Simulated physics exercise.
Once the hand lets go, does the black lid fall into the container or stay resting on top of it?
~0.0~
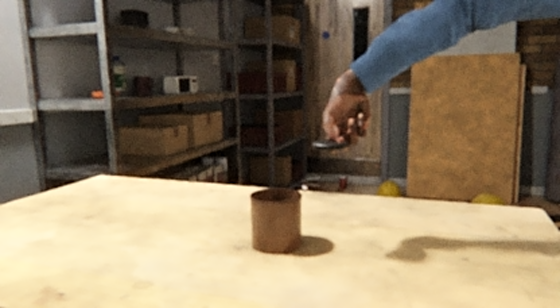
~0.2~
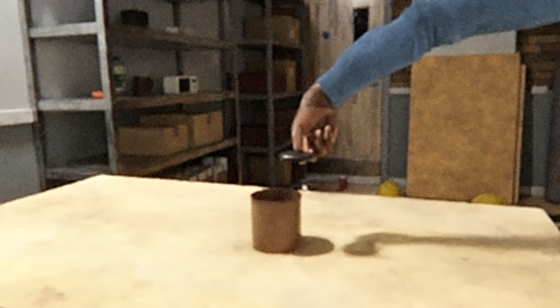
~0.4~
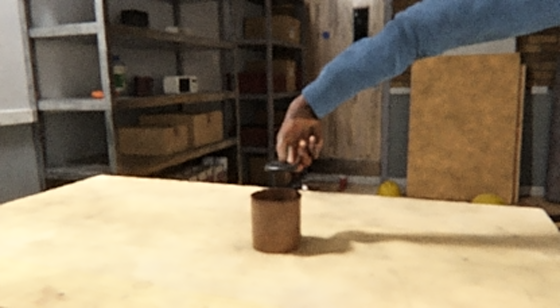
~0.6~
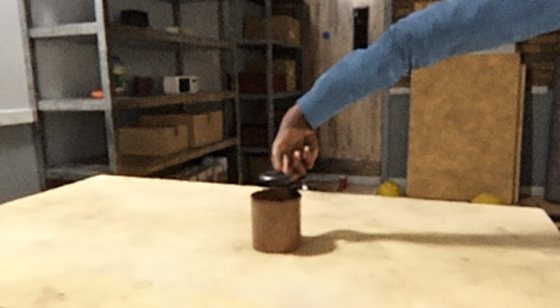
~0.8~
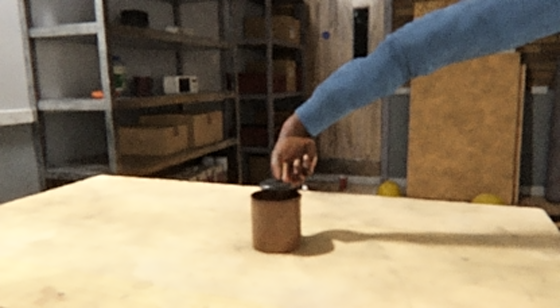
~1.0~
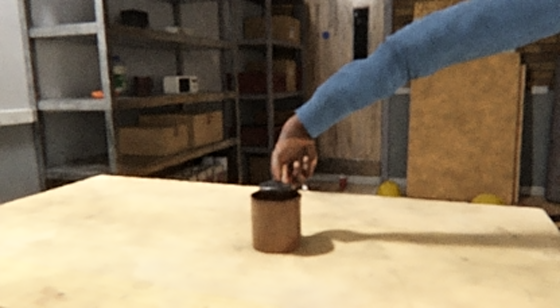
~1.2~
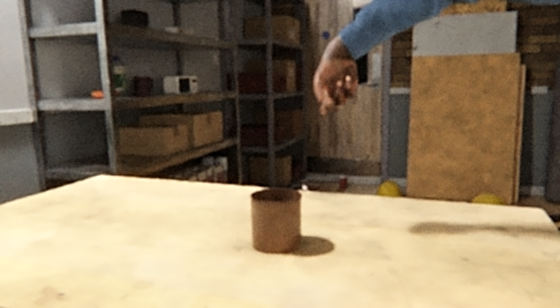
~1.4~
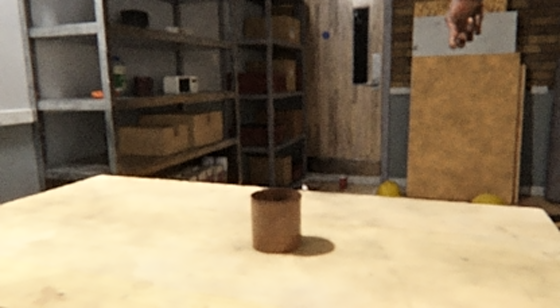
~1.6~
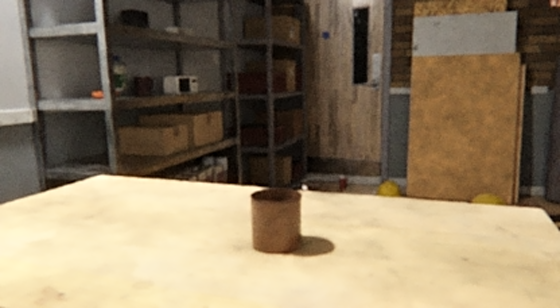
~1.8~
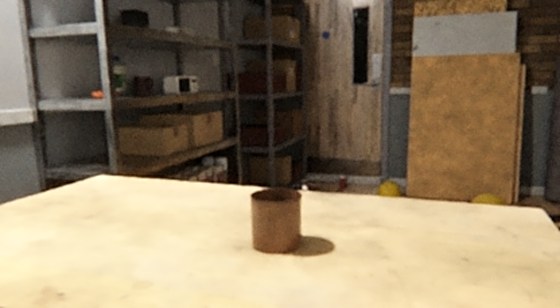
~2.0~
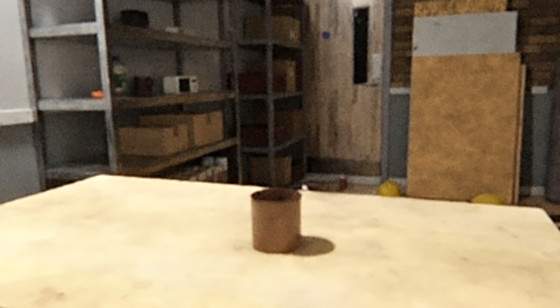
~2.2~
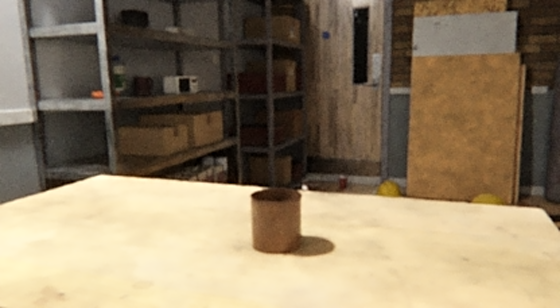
The black lid falls into the container. After the hand pulls away, nothing is left resting on the rim.
The clip opens on a brown, open-topped cylindrical container standing on a pale tabletop, with shelves of boxes and leaning boards behind it. An arm in a blue sleeve reaches in from the right, its hand holding a dark, flat lid. The hand moves left until the lid is above the container, then lowers it to the opening and pauses there. The fingers let go, and the hand draws back up and out to the right. The lid is no longer visible at the rim, having dropped inside, and the container stays standing where it was.
